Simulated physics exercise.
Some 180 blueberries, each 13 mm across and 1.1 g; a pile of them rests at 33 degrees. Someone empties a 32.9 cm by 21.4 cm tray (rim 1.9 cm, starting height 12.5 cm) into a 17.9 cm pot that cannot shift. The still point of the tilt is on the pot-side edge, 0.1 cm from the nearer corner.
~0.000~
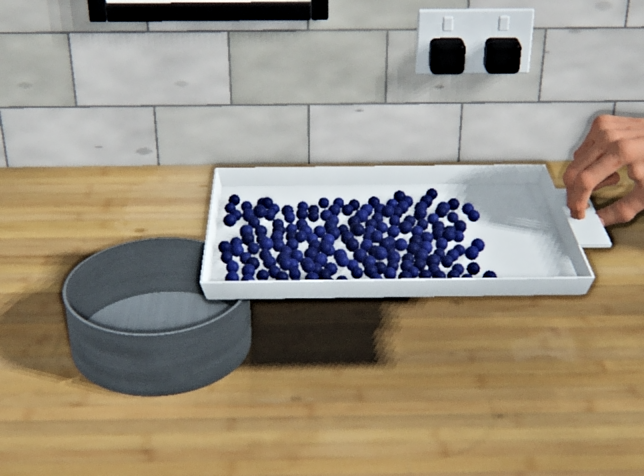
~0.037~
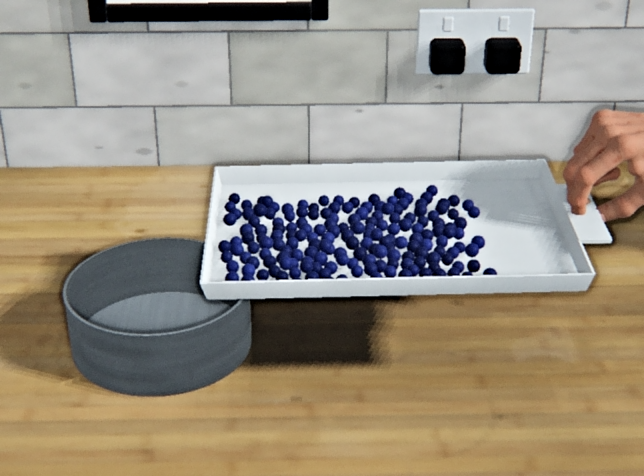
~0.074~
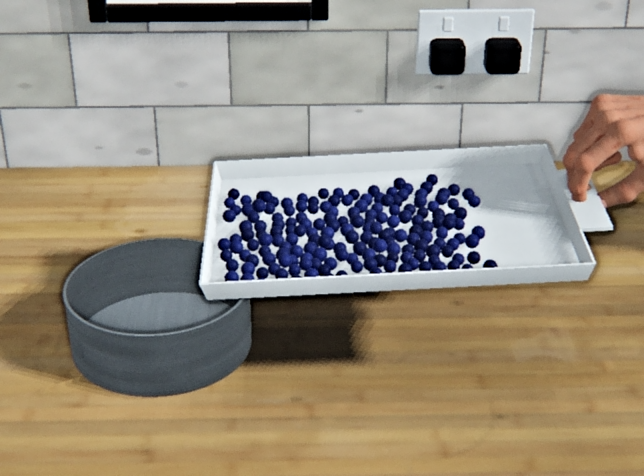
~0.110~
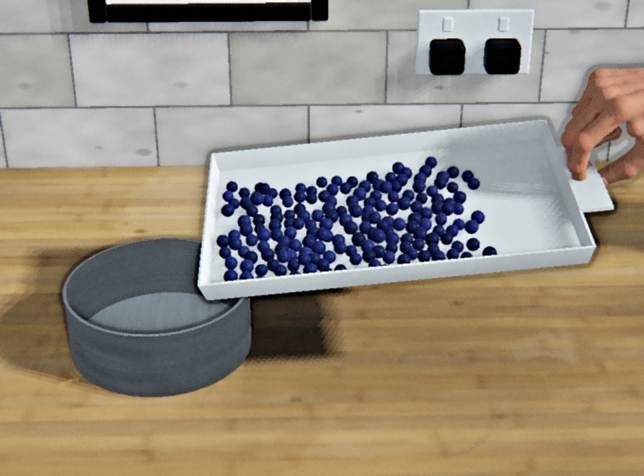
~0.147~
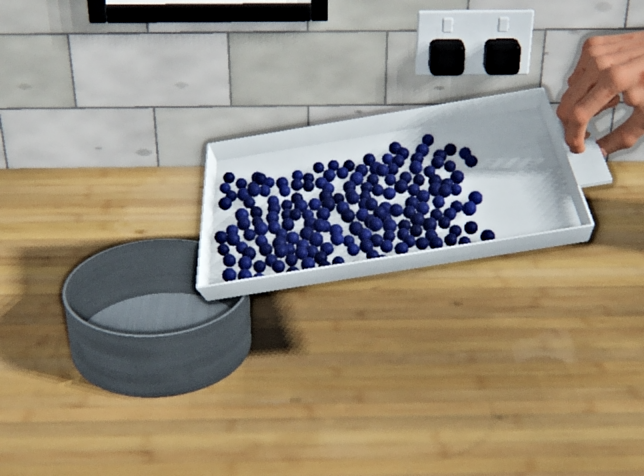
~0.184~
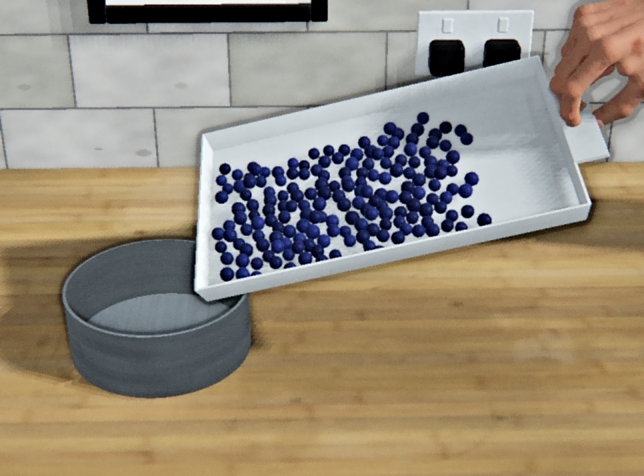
At the start, a white tray scattered with small dark blue balls sits level above a wooden counter, its left edge over a round grey pot, while a hand grips the right handle. The hand then raises that end steadily, slanting the tray down toward the pot, with the balls barely shifting across it.
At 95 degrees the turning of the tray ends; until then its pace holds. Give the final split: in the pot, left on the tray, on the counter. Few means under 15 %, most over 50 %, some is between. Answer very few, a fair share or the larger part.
Pot very few, tray very few, counter the larger part.
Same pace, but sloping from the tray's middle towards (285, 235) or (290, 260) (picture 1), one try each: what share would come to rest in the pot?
About 75 and 35 per cent.
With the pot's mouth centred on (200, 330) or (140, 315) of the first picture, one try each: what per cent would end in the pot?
About 25 and 20 per cent.
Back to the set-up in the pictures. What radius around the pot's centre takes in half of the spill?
Roughly 20 cm.
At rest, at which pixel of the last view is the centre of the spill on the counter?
At about (113, 459).
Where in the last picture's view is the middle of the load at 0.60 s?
Near (210, 187).
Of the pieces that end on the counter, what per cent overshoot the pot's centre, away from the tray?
About 60 per cent.
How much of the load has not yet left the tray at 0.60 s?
Roughly 95 per cent.
After 0.44 s, tilt 58 degrees; the tray holds 100 %, the pot 0 %.
After 0.60 s, tilt 82 degrees; the tray holds 95 %, the pot 0 %.
After 0.89 s, tilt 95 degrees; the tray holds 5 %, the pot 0 %.
At rest (1.8 s), pot 0 %, tray 0 %, counter 100 %.
